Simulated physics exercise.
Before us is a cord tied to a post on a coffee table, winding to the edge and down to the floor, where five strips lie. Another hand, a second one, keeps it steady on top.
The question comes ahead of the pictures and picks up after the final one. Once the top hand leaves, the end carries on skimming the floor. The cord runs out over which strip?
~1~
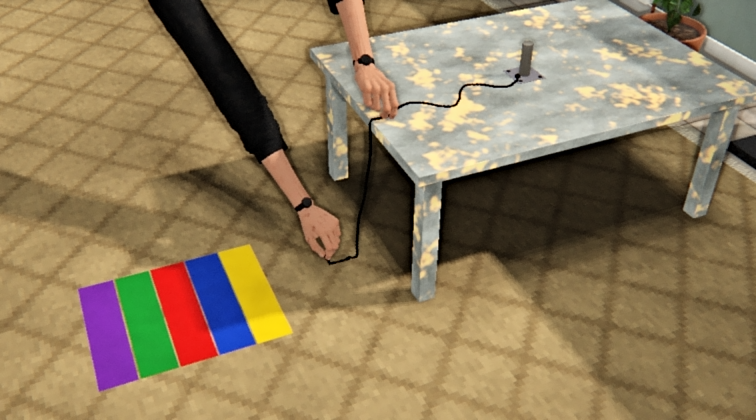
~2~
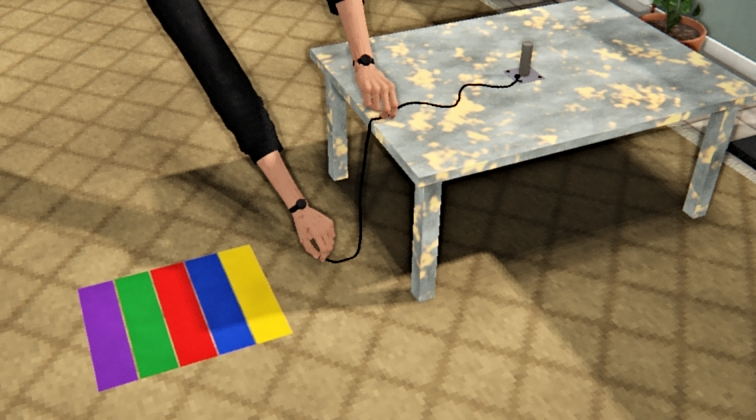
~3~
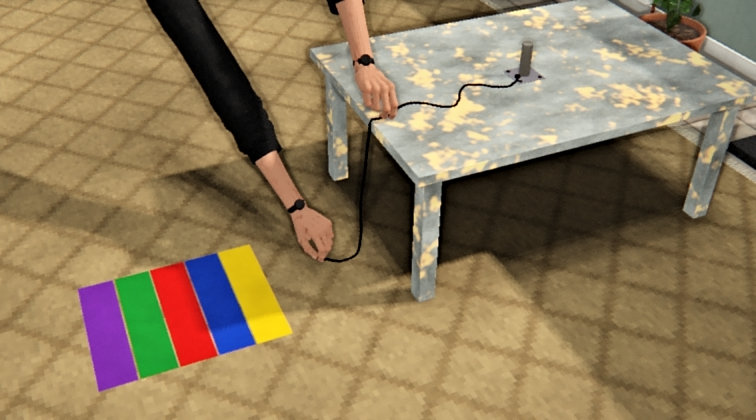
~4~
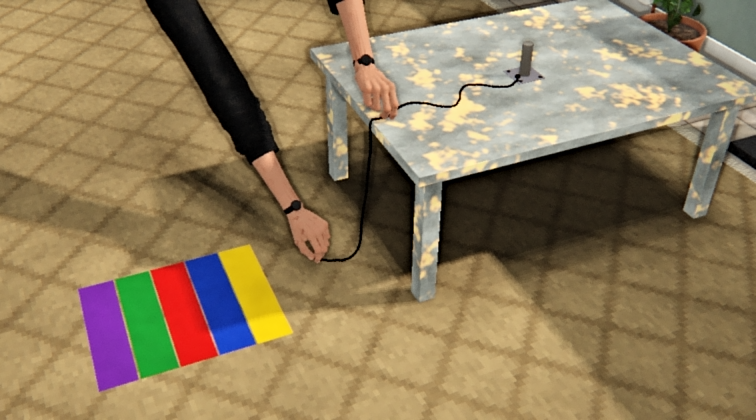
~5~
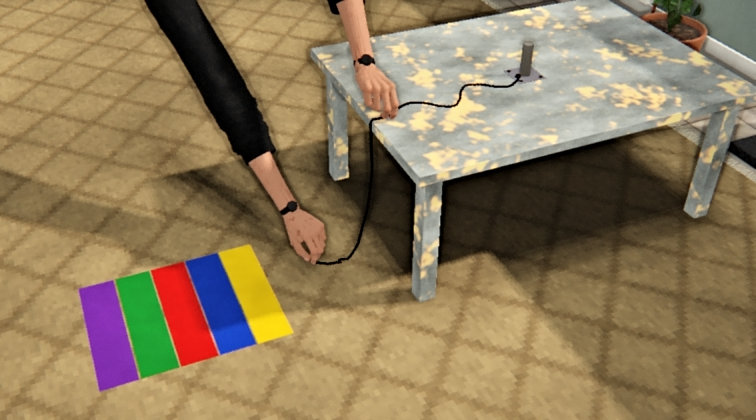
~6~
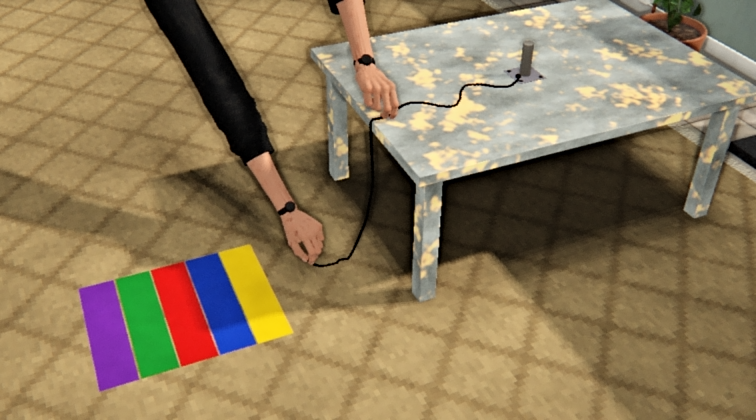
The red one.
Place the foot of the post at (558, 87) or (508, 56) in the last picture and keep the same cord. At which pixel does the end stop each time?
Around (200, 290) and (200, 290), in that order.
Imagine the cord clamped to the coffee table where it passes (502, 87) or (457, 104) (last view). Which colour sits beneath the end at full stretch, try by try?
The end reaches red and then blue.
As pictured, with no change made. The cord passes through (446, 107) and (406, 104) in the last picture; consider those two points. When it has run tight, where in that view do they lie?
They go to (416, 106) and to (380, 117).
A little later, end near (243, 278); over yellow.
Next, end near (201, 289); over blue.
When it is tight, end near (177, 296); over red. It gets as far as the red strip.
